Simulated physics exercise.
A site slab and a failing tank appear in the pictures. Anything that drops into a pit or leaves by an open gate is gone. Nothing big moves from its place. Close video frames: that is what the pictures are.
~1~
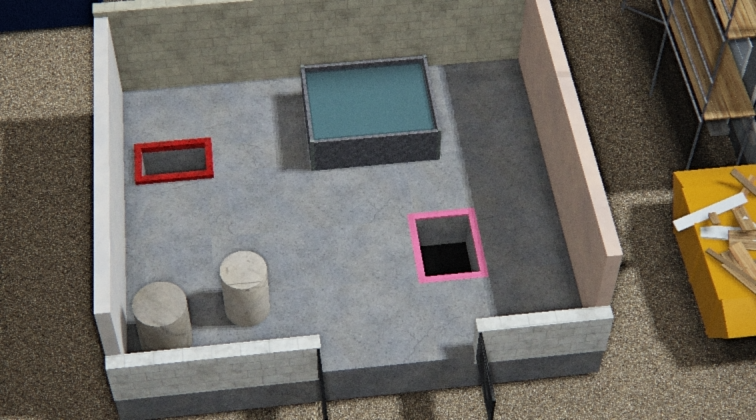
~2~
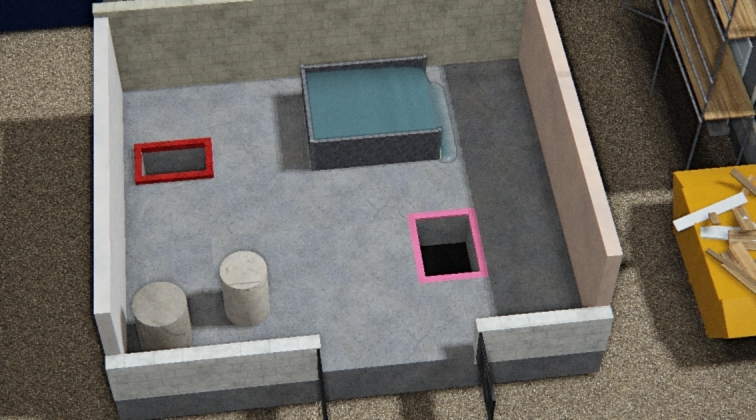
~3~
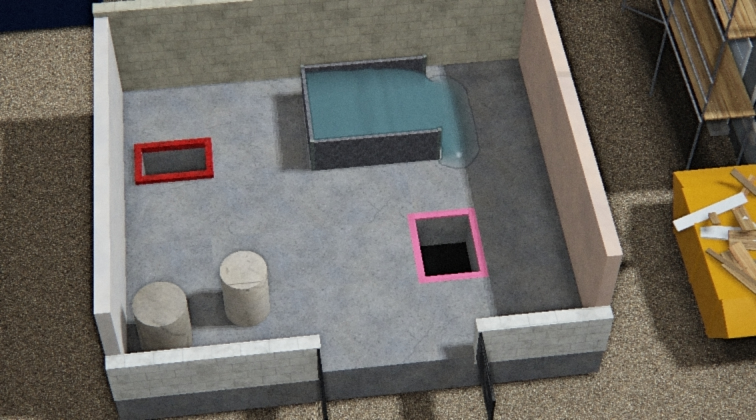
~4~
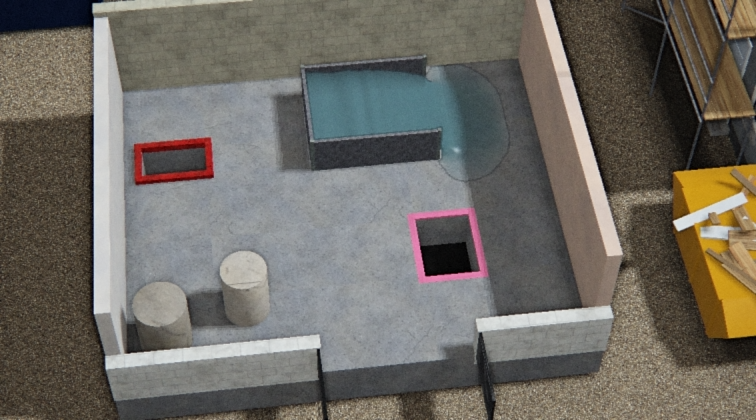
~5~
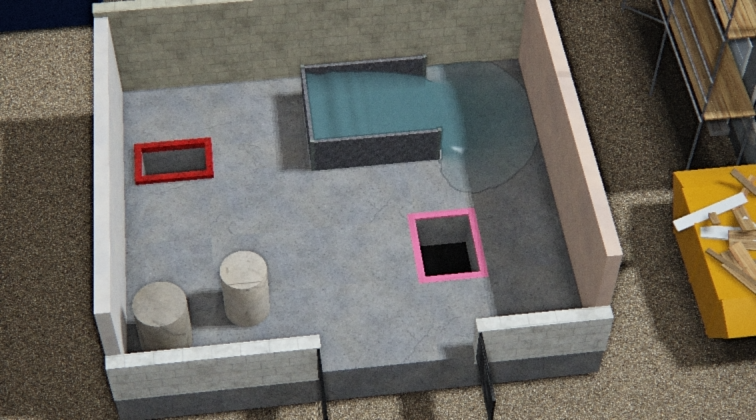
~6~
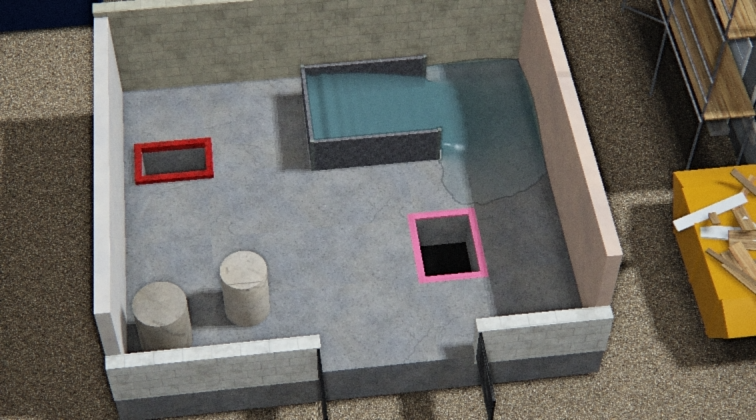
A dark-walled tank of blue-green water stands at the back of a grey, walled concrete slab, seen from above by a still camera. A red-framed opening lies left, two pale cylinders stand front left, a pink-framed hole sits right of centre, and a yellow container holds scraps outside. The tank's right side opens and water pours out, fanning rightward to the pinkish wall and spreading forward.
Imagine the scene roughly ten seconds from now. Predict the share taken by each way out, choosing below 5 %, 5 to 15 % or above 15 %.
In the end the gate ends up with a moderate portion - five to fifteen per cent; the red pit ends up with a tiny portion - beneath five per cent; the pink pit ends up with a large portion - topping fifteen per cent.
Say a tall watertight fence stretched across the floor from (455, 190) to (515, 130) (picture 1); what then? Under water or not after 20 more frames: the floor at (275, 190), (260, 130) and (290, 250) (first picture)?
Going spot by spot: Drenched, then high and dry, then drenched.
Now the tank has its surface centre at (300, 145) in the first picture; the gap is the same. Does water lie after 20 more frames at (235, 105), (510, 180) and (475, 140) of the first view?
Going through the three spots, I'd say high and dry, swamped, swamped.
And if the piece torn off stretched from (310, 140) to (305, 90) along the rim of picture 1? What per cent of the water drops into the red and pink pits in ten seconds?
Out of every hundred parts, red takes 20 and pink takes 4.
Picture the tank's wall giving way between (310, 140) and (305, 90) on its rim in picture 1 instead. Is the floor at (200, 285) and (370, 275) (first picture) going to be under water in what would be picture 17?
Well, the first place ends up drenched, and the second one left untouched.
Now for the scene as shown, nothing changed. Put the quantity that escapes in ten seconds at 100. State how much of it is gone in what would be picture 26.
About 10 per cent.
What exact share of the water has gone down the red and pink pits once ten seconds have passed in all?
Close to 0 in a hundred and 20 in a hundred, in that order.
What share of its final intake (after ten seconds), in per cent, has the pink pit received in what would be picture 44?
About 60 %.
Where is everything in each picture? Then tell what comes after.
In the first frame, the tank at (370, 101) is whole and still.
In the second frame, the front is at (443, 161), out from the gap at (429, 111).
In the third frame, the front is at (461, 165), out from the gap at (429, 114).
In the fourth frame, the front is at (491, 167), out from the gap at (429, 115).
In the fifth frame, water pours out at (429, 115) and has run to (532, 143).
In the sixth frame, water pours out at (429, 115) and has run to (545, 168).
A moment on, water covers 15 % of the floor; the gate 0 %, the red pit 0 %, the pink pit 0 %.
Next, water covers 20 % of the floor; the gate 0 %, the red pit 0 %, the pink pit 0 %.
Then, water covers 35 % of the floor; the gate 0 %, the red pit 0 %, the pink pit 3 %.
Later, water covers 65 % of the floor; the gate 5 %, the red pit 0 %, the pink pit 11 %.
In the end, water covers 85 % of the floor; the gate 9 %, the red pit 0 %, the pink pit 19 %.
